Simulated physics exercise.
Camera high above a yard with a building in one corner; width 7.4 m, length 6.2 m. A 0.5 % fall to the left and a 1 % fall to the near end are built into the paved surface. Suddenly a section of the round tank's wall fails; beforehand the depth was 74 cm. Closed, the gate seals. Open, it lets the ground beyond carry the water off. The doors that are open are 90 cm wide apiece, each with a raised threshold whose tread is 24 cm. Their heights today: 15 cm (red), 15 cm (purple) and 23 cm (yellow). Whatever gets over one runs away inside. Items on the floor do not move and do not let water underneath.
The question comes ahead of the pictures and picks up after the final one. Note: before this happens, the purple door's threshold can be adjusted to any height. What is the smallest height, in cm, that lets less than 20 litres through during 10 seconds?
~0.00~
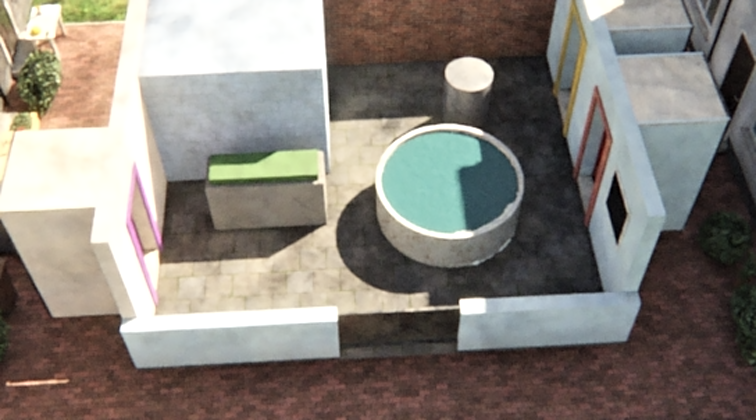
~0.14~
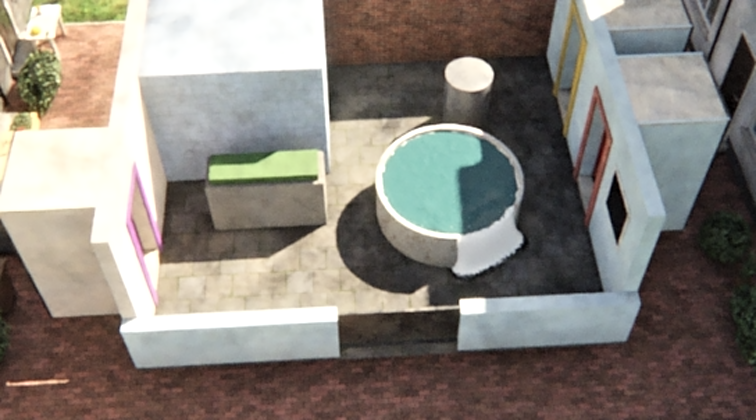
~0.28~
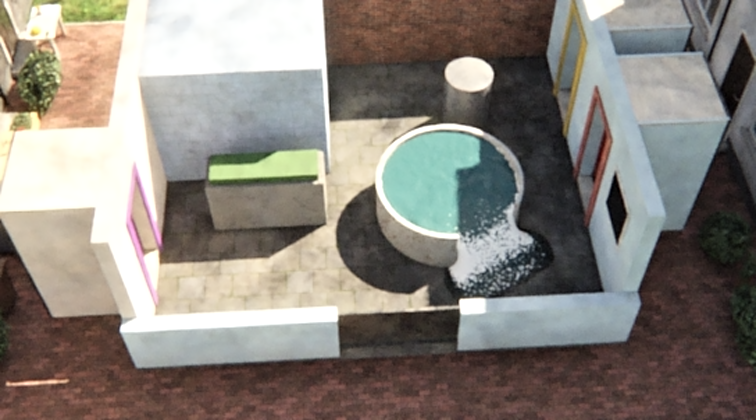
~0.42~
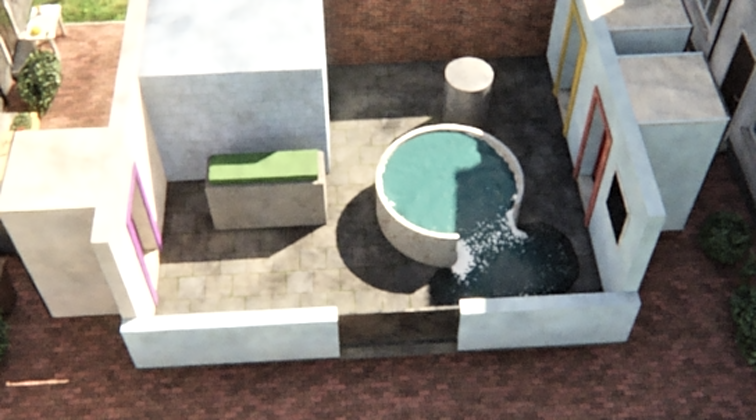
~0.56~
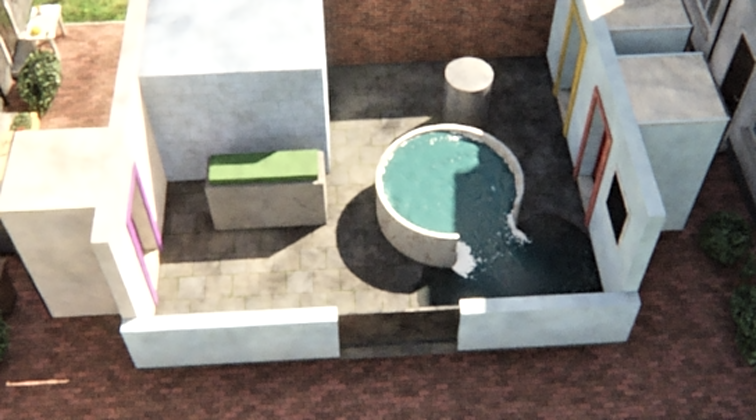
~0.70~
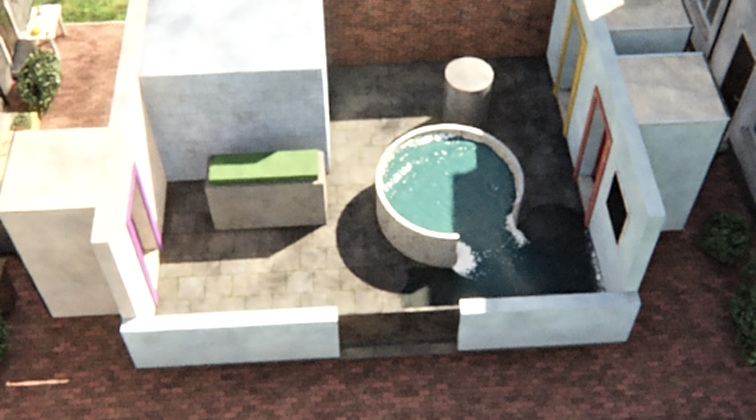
About 12.5 cm.
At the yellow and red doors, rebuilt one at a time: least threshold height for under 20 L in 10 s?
Some 8.5 cm for yellow, some 9.5 cm for red.
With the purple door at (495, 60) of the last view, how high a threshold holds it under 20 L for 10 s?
22 cm.
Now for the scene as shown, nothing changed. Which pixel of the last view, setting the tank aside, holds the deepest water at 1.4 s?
Near (611, 320).
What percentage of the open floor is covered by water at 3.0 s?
Wet share: Around 60 %.
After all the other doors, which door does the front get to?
Final door: Purple.
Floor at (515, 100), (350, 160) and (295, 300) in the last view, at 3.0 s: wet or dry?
In turn: Under water, dry, flooded.
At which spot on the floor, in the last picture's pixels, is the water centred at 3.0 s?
The water is centred near (481, 238).
After 1.4 s water covers 15 % of the floor, deepest (66 cm) near (611, 320); it has not reached the purple door.
After 3.0 s water covers 60 % of the floor, deepest (36 cm) near (566, 323); it has not reached the purple door.
After 10.0 s water covers 100 % of the floor, deepest (25 cm) near (298, 338); 12 cm at the purple door, 4 litres in over its 15 cm threshold.
At the purple door as built, the water arrived by 3.4 s and peaked near 18 cm at 5.4 s.
Run again over the same 10 s with other heights there, 36 litres in over 11 cm, 4 litres over 15 cm. The limit of 20 litres is kept from about 12.5 cm up.
